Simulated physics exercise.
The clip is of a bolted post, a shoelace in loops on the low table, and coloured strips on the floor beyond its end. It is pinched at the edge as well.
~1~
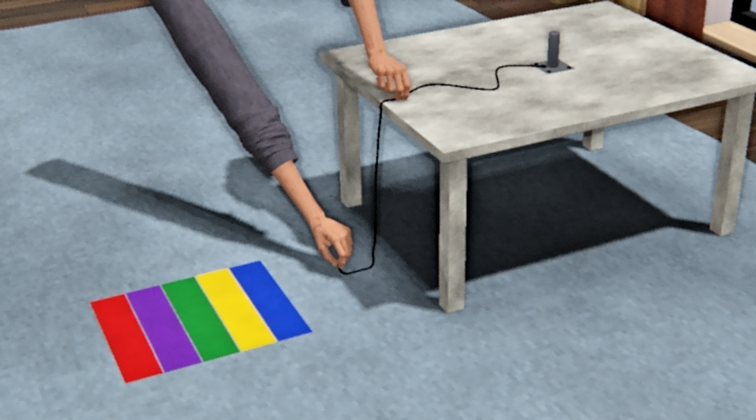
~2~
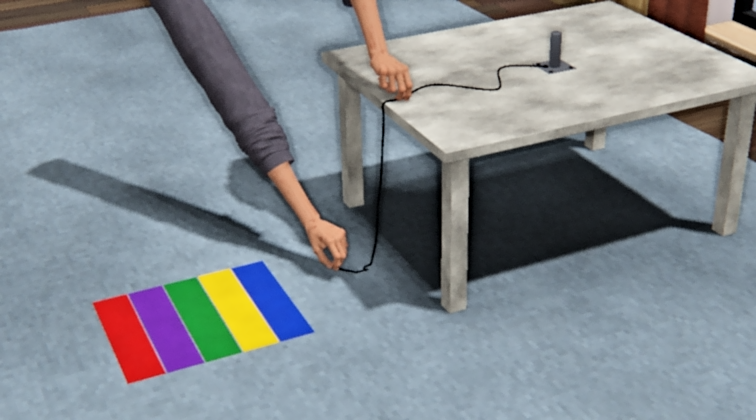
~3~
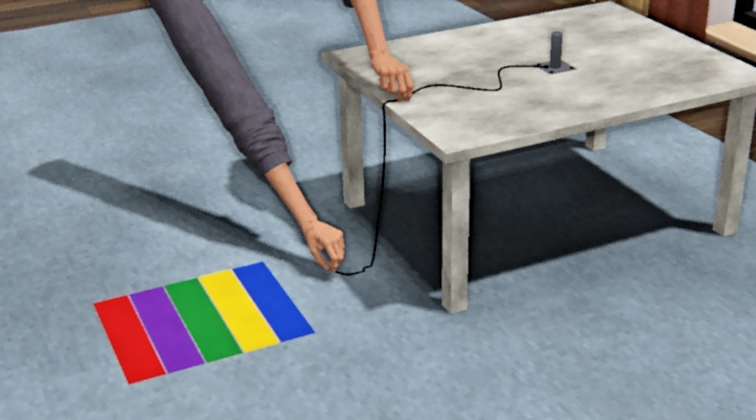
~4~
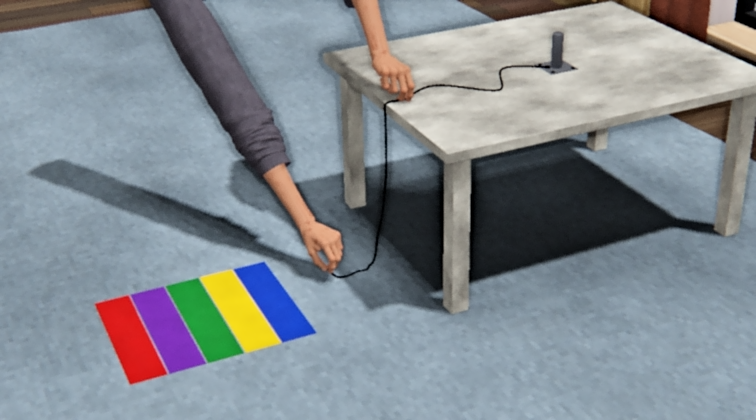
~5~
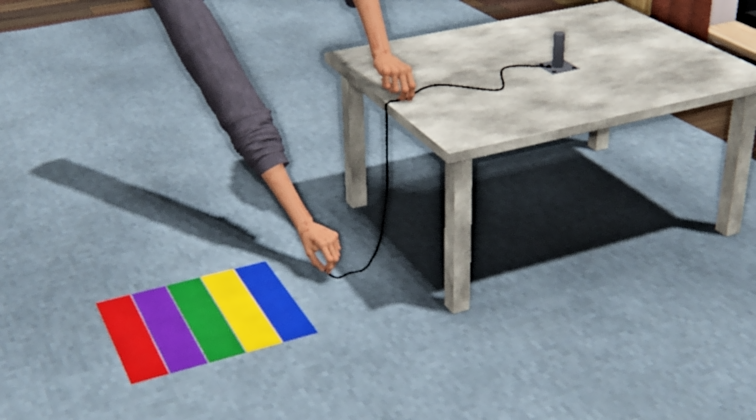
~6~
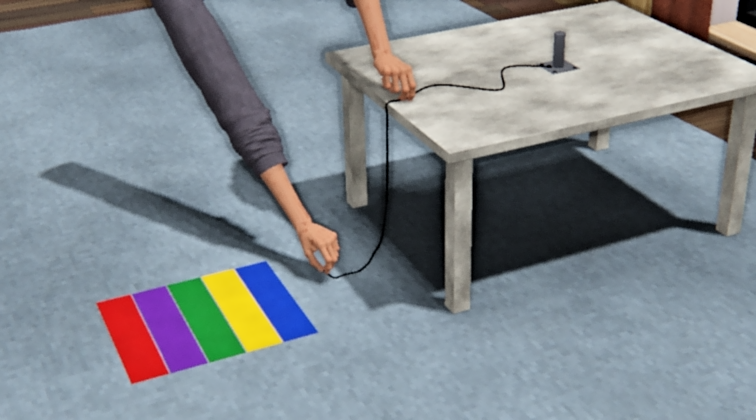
On the low table's edge, one hand pins a dark lace while another draws its hanging end slightly left.
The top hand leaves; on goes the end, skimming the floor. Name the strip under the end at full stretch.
The end stops over the purple strip.
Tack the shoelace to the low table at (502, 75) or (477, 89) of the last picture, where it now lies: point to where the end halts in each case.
In that order: (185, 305) and (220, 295).
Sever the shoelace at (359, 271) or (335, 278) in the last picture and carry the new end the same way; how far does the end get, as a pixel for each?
Near (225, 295) and (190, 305).
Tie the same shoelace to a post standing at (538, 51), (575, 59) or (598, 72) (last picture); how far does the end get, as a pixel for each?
Try by try, around (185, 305), (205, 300) and (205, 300).
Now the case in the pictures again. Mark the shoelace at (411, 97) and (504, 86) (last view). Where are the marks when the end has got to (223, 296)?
The first at (383, 131), the second at (470, 87).
Soon after, end near (223, 296); over yellow.
Then, end near (189, 305); over green.
At full stretch, end near (169, 310); over purple. It gets as far as the purple strip.
